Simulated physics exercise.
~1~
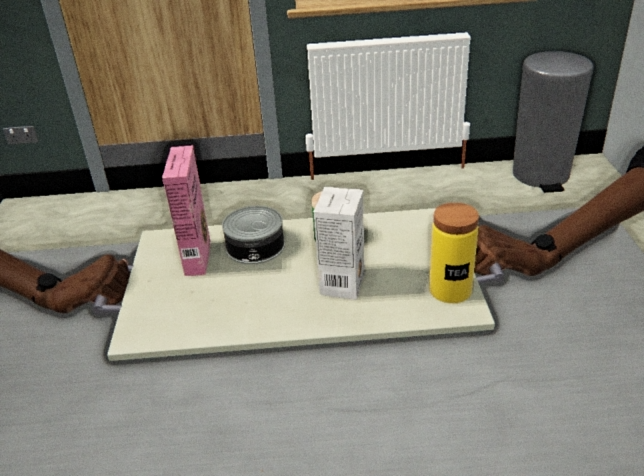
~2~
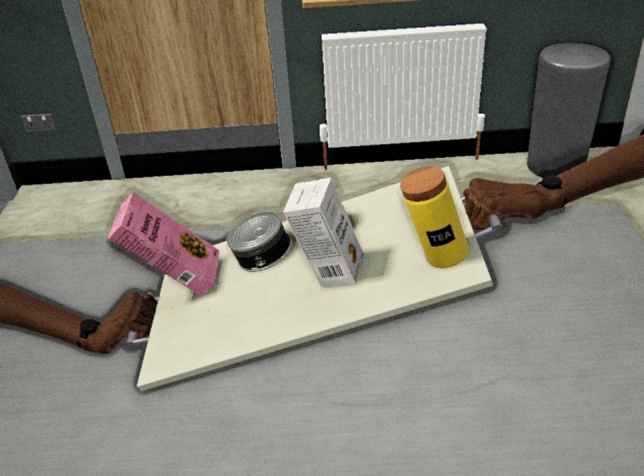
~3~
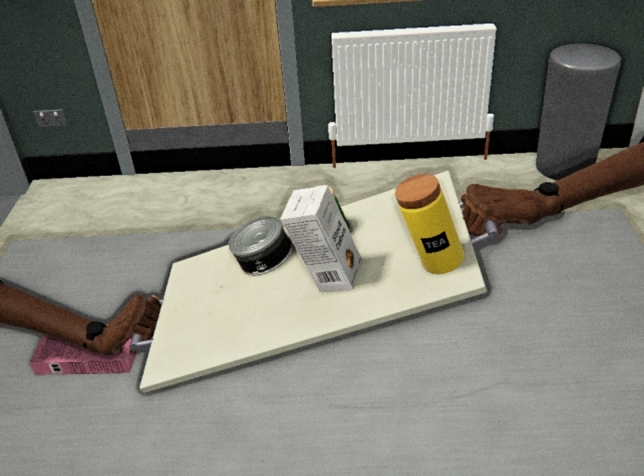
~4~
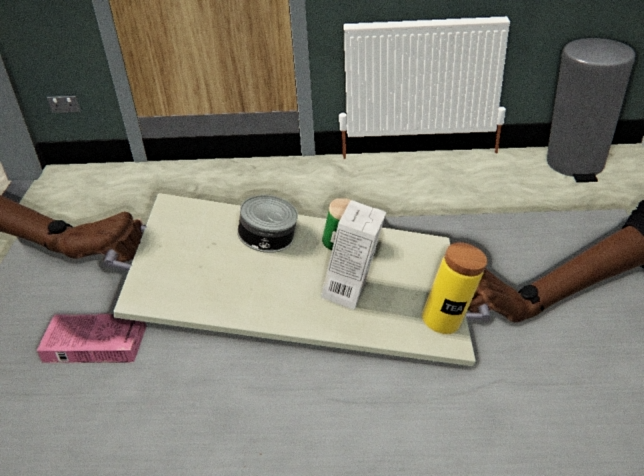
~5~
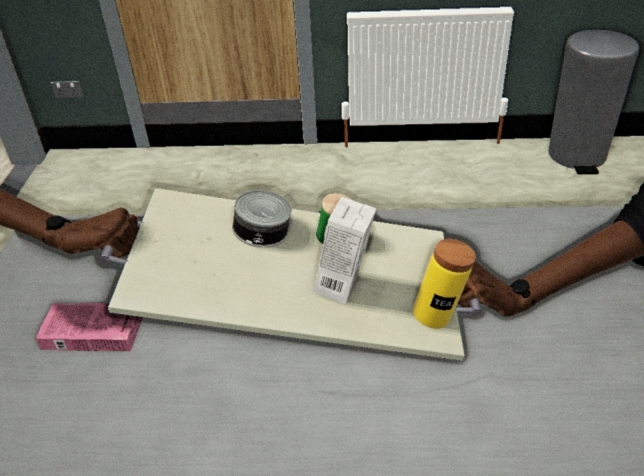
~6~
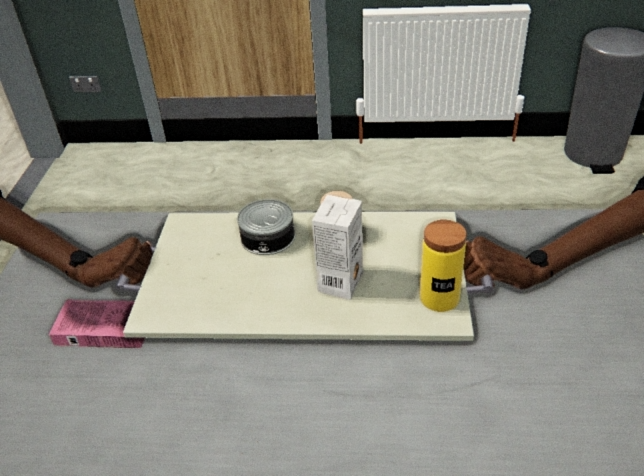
We see two hands holding a flat tray with a yellow tea jar, a green jar, a dark tub, and pink and white cartons; it tilts left and the pink one falls off, then tilts right and levels with the others still aboard.
